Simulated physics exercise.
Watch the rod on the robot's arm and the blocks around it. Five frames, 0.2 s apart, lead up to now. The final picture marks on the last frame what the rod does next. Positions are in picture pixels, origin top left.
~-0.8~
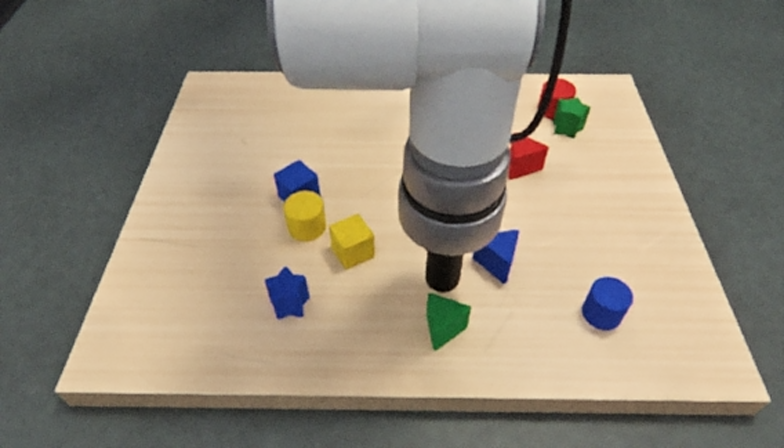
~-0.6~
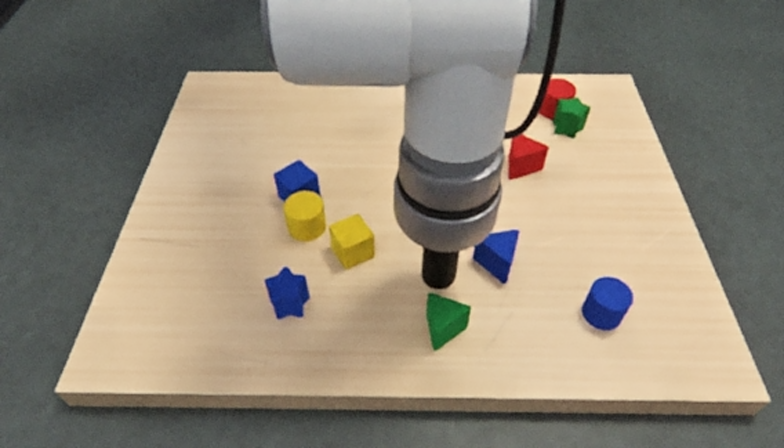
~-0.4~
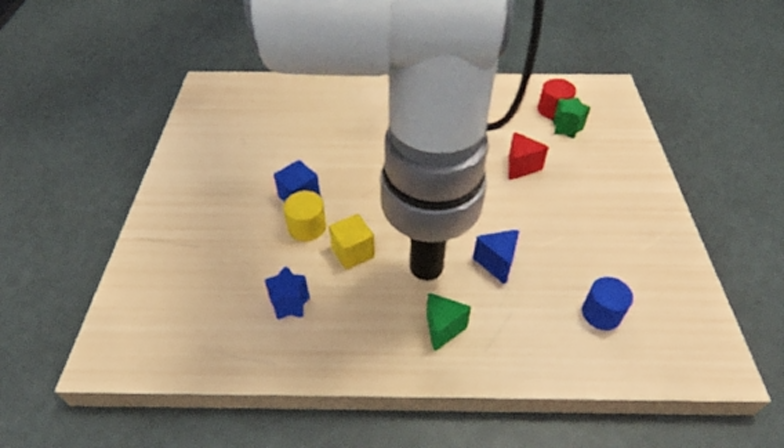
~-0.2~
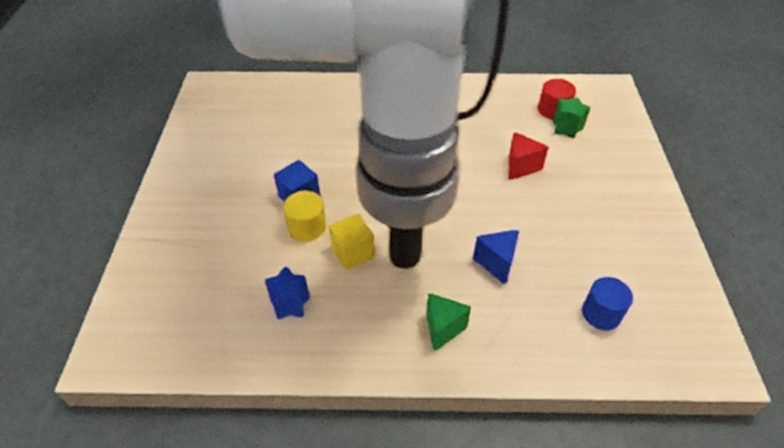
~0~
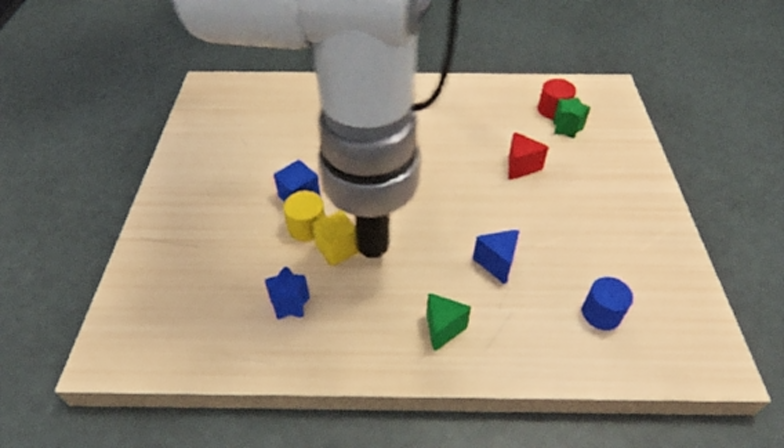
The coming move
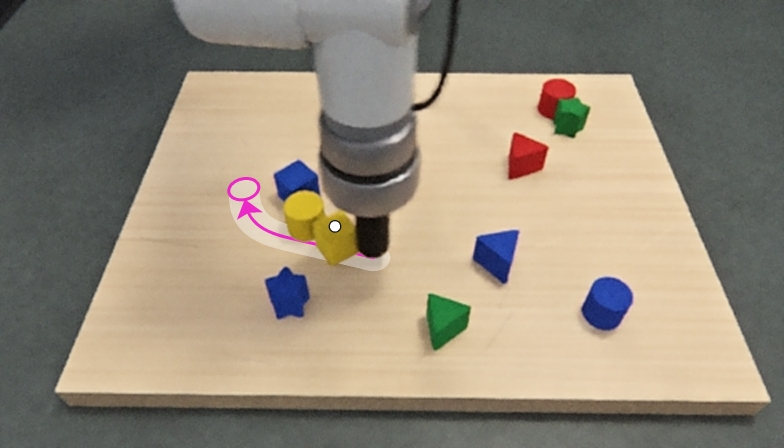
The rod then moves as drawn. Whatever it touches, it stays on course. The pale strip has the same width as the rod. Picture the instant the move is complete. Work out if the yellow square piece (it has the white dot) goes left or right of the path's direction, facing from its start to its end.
Left.
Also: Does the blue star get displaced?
No, that is not how it ends up.
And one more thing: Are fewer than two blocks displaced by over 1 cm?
No - that is not the case.
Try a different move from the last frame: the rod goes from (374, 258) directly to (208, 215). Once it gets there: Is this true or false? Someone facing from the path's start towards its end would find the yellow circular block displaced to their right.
True
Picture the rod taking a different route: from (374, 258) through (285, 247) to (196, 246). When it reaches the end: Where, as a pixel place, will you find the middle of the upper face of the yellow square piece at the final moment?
It comes to (163, 249).
Drawn move, from (374, 258) through (315, 244) and (261, 227) to (244, 189); the dot is on the yellow square piece.
The first path, step by step. One third of the way, rod at (312, 233); blue square piece at (293, 171), turned 15° clockwise; yellow circular block at (268, 200); yellow square piece at (275, 229), turned 60° anticlockwise.
Two thirds of the way, rod at (258, 216); blue square piece at (293, 171), turned 15° clockwise; yellow circular block at (243, 182); yellow square piece at (242, 232), turned 115° anticlockwise.
At the end, rod at (241, 178); blue star still; blue square piece at (293, 171), turned 15° clockwise; yellow circular block at (228, 146); yellow square piece at (242, 232), turned 115° anticlockwise.
